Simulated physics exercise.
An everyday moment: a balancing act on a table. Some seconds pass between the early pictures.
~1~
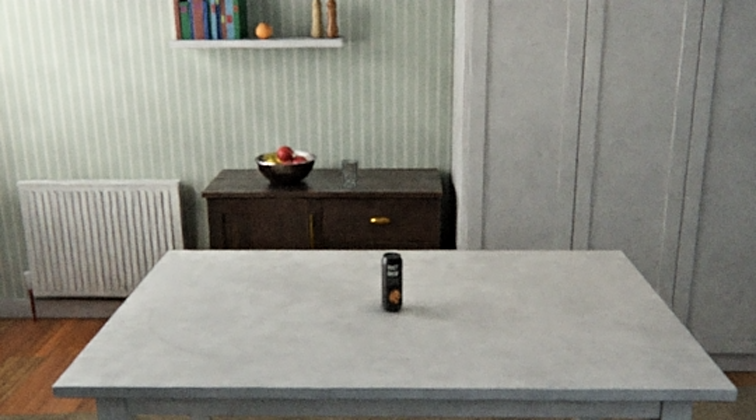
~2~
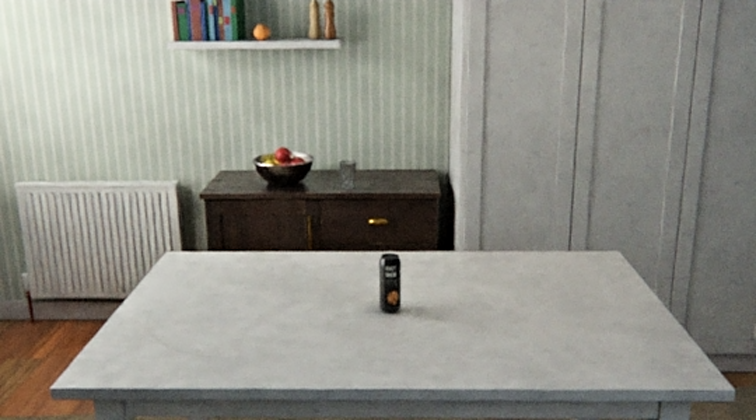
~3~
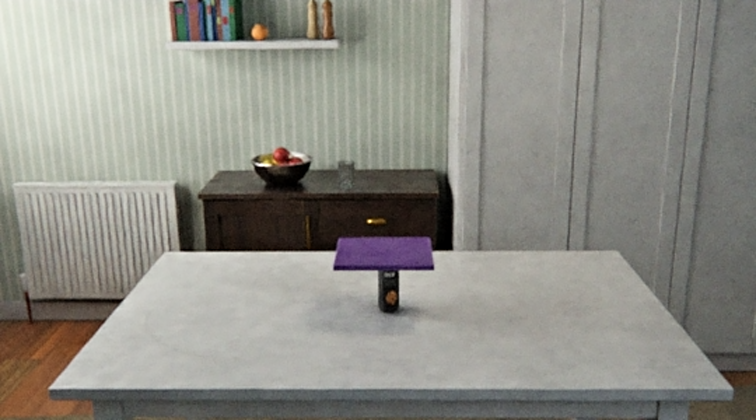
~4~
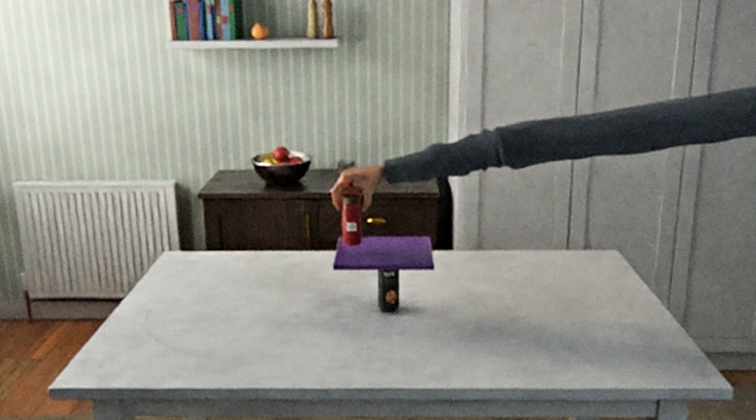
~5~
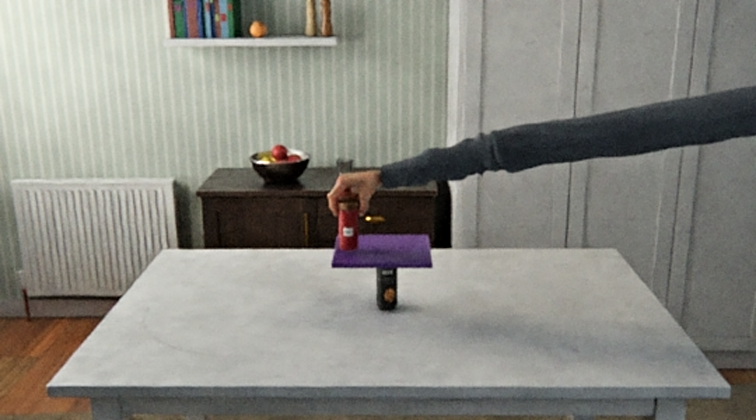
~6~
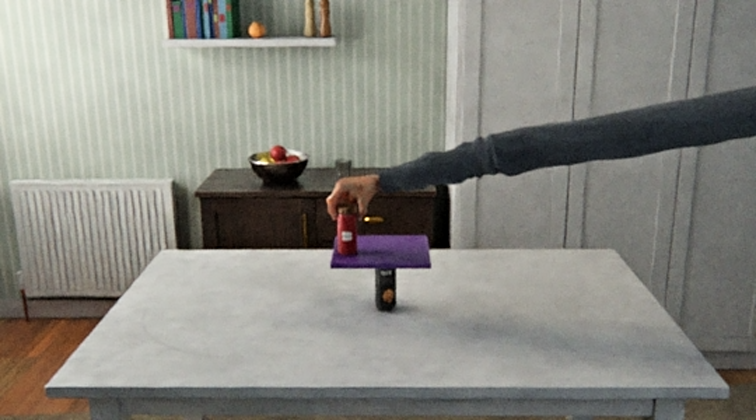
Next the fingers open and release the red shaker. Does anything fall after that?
Here the stack loses its balance.
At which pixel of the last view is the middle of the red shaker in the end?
Near (317, 307).
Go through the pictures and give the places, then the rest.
The last thing is not in view yet; black can (392, 282), in the first frame.
The last thing is not in view yet; black can (390, 284), in the second frame.
The last thing is not in view yet; black can (389, 283), in the third frame.
On its way; red shaker (352, 220); black can (389, 283), in the fourth frame.
On its way; red shaker (349, 225); black can (387, 281), in the fifth frame.
Set down, still held; red shaker (347, 229); black can (386, 282), in the sixth frame.
Then, 0.40 s after the last picture, red shaker now fallen; purple lid tipped 46° from how it was.
Then, 0.50 s after the last picture, purple lid tipped 73° from how it was.
Then, 0.80 s after the last picture, purple lid now fallen.
Then, 1.10 s after the last picture, things are still on the move.
At rest, fallen, purple lid and red shaker; black can in place. Seen from the same camera at the end, red shaker near (317, 307). The stack comes apart.
